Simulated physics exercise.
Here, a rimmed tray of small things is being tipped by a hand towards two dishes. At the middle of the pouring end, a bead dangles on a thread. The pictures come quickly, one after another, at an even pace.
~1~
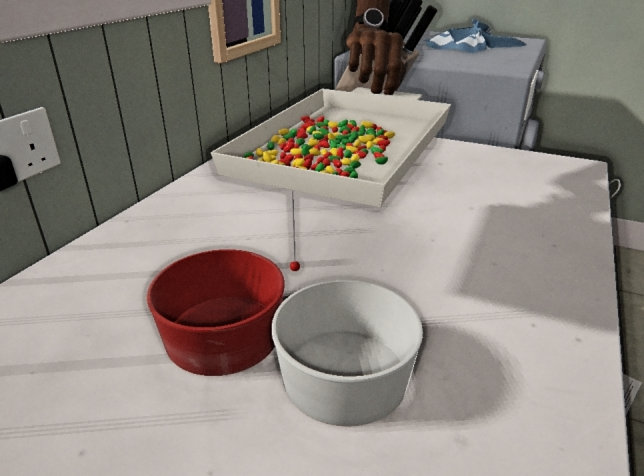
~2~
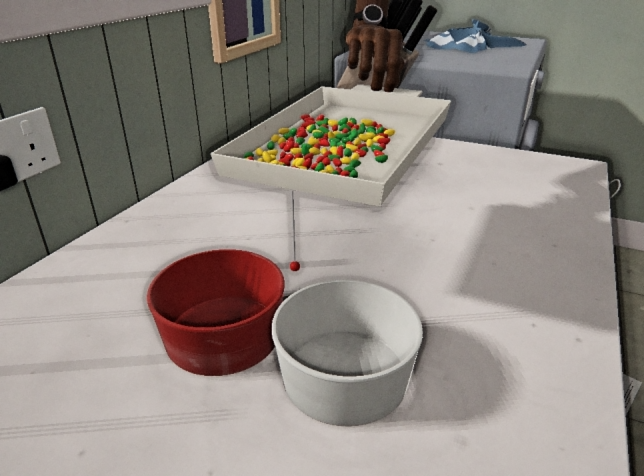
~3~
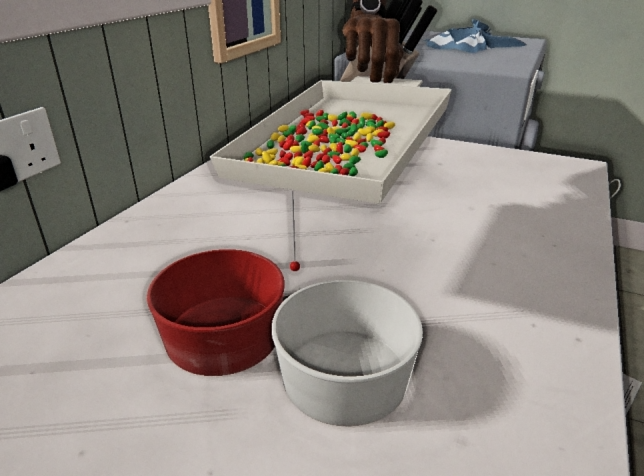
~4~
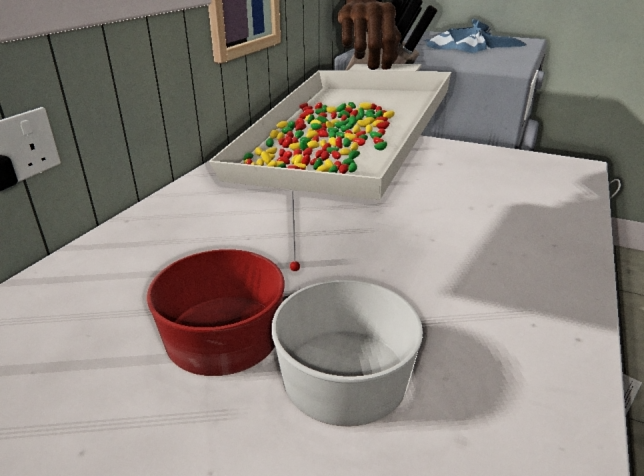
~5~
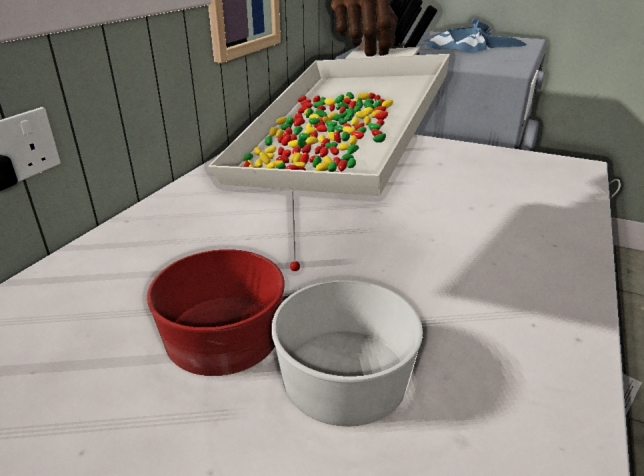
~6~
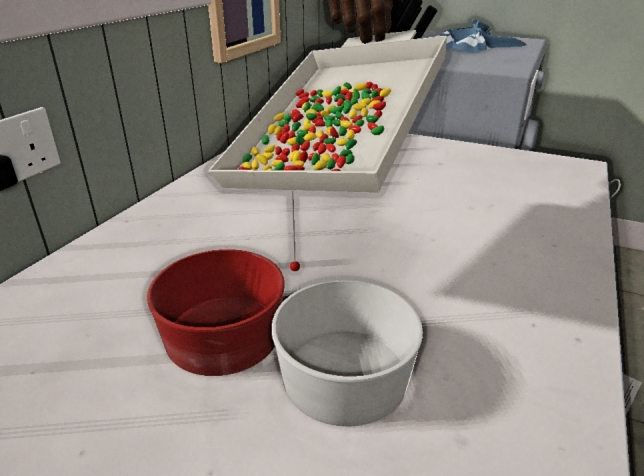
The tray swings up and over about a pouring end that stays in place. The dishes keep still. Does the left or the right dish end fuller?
The left one fills more.
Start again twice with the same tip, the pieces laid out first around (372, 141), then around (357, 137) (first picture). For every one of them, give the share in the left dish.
The first start gives 90 percent and the second 90 percent.
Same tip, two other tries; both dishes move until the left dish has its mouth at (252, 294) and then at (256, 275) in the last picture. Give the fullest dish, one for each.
The first time the left-side one comes out ahead, then the left-side one the second time.
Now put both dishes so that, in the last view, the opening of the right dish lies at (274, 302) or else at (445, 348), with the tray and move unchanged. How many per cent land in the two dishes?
Near 60 % and 20 %.
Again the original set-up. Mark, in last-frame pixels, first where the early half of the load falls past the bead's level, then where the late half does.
First part (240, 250), rest (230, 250).
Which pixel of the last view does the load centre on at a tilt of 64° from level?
Somewhere near pixel (272, 128).
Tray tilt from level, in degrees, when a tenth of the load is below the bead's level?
A tilt of roughly 110°.
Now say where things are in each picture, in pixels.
Corners of the pouring end (217, 152) and (381, 182), level; middle of the load (325, 144), jelly beans; left dish (179, 346); right dish (316, 395); bead on its thread (295, 266), in the first picture.
Corners of the pouring end (216, 153) and (381, 181), level; middle of the load (325, 143), in the second picture.
Corners of the pouring end (216, 156) and (380, 179), tipped barely, lowest at the left corner; middle of the load (324, 139), in the third picture.
Corners of the pouring end (215, 160) and (378, 176), tipped a little, lowest at the left corner; middle of the load (323, 134), in the fourth picture.
Corners of the pouring end (214, 164) and (375, 172), tipped a little, lowest at the left corner; middle of the load (322, 128), in the fifth picture.
Corners of the pouring end (214, 168) and (373, 170), tipped clearly, lowest at the left corner; middle of the load (320, 123), just a few on the move; left dish (179, 346); right dish (316, 395), in the sixth picture.
Just after the last frame, tray tipped steeply; every one on the tray.
A moment on, tray tipped past a quarter turn; almost all on the tray; about a tenth in the air.
Further on, tray tipped past a quarter turn; the larger part in the left dish; about a tenth outside both.
When it is over, tray tipped past a quarter turn; not one in the right dish; the larger part in the left dish; about a tenth outside both.
